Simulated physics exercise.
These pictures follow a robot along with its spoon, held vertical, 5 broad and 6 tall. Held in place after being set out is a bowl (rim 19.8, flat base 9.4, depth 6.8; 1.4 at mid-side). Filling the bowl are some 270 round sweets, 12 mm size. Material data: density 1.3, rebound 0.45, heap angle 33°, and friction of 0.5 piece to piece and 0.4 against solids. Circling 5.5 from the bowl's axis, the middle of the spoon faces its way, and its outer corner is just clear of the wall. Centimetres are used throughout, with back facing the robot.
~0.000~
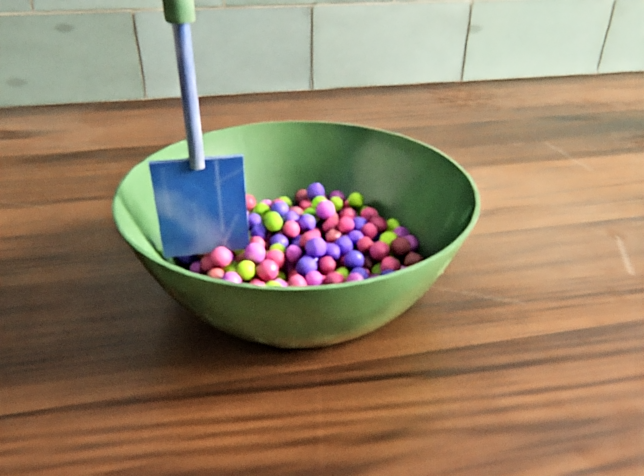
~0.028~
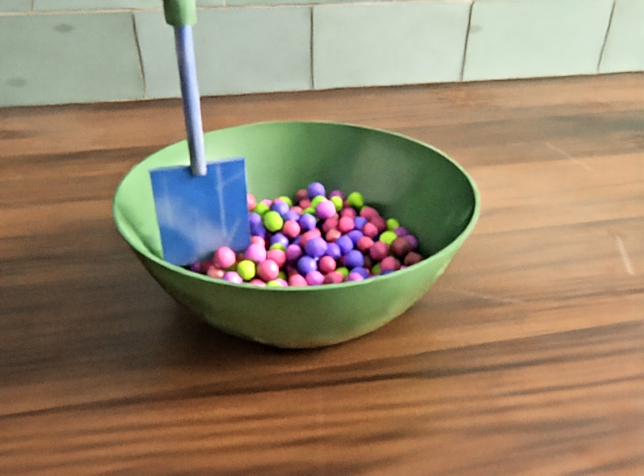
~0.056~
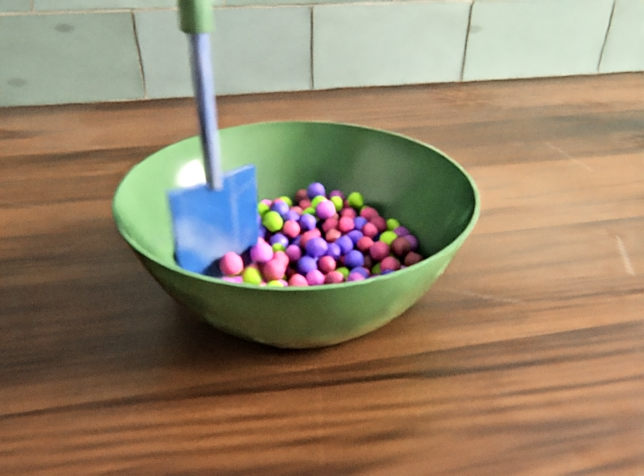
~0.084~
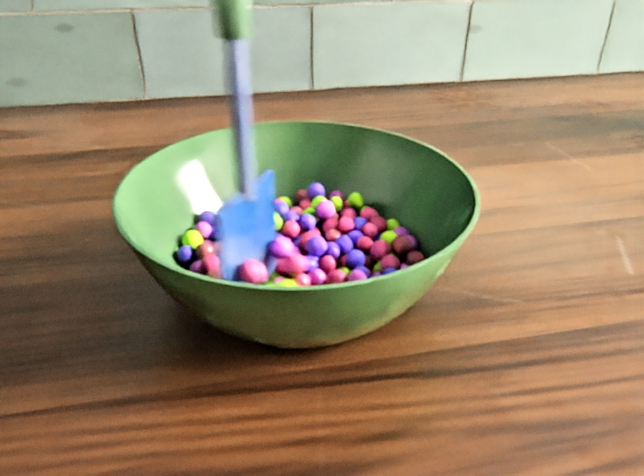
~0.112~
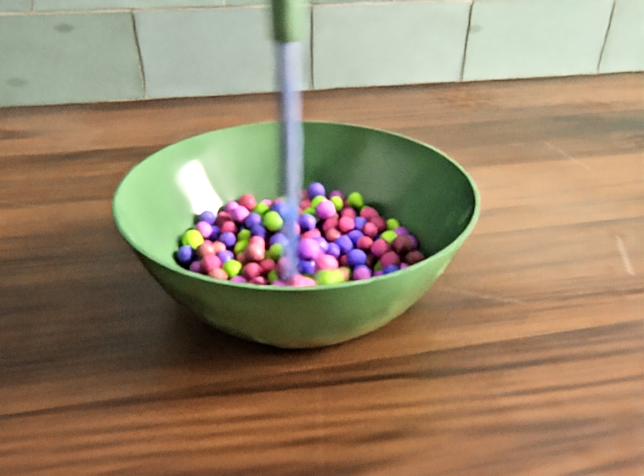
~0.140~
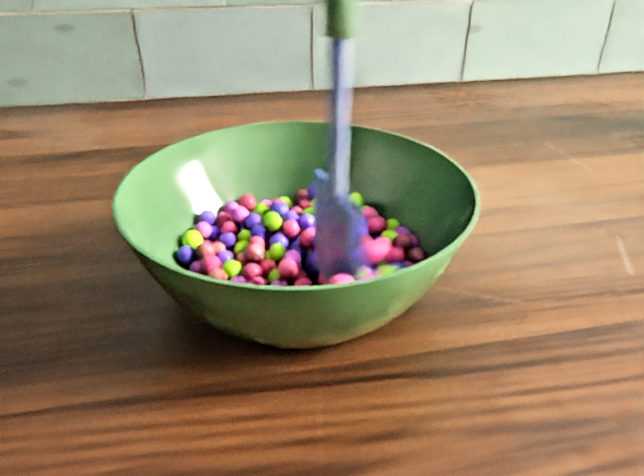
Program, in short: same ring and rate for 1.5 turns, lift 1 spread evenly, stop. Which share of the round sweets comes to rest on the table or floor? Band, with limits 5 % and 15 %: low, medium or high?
Medium.
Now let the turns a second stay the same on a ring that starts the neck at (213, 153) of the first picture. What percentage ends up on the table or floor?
It comes to around 20 percent.
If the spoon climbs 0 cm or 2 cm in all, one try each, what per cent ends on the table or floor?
It comes to about 15 per cent and about 5 per cent.
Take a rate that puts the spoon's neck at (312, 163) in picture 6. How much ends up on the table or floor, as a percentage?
Around 10 in a hundred.
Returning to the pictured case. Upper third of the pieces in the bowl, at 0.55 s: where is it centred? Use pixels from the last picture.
In the final view it lies at about (289, 263).
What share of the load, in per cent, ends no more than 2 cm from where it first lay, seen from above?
About 65 percent.
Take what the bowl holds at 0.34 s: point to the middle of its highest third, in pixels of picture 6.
Centre of upper third: Approx. (274, 205) px.
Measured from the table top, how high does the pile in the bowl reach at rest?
Top height: Around 4.0 cm.
After 0.34 s, 269° round, highest piece 9 above the table; 266 in the bowl, 1 on the table or floor, 2 in flight or on the tool.
After 0.55 s, 79° round, highest piece 8 above the table; 249 in the bowl, 14 on the table or floor, 6 in flight or on the tool.
After 0.85 s, 180° round, highest piece 4 above the table; 247 in the bowl, 22 on the table or floor.
After 1.55 s, 180° round, highest piece 4 above the table; 247 in the bowl, 22 on the table or floor.
At rest, 247 in the bowl, 22 on the table or floor. That is 8 % on the table or floor.
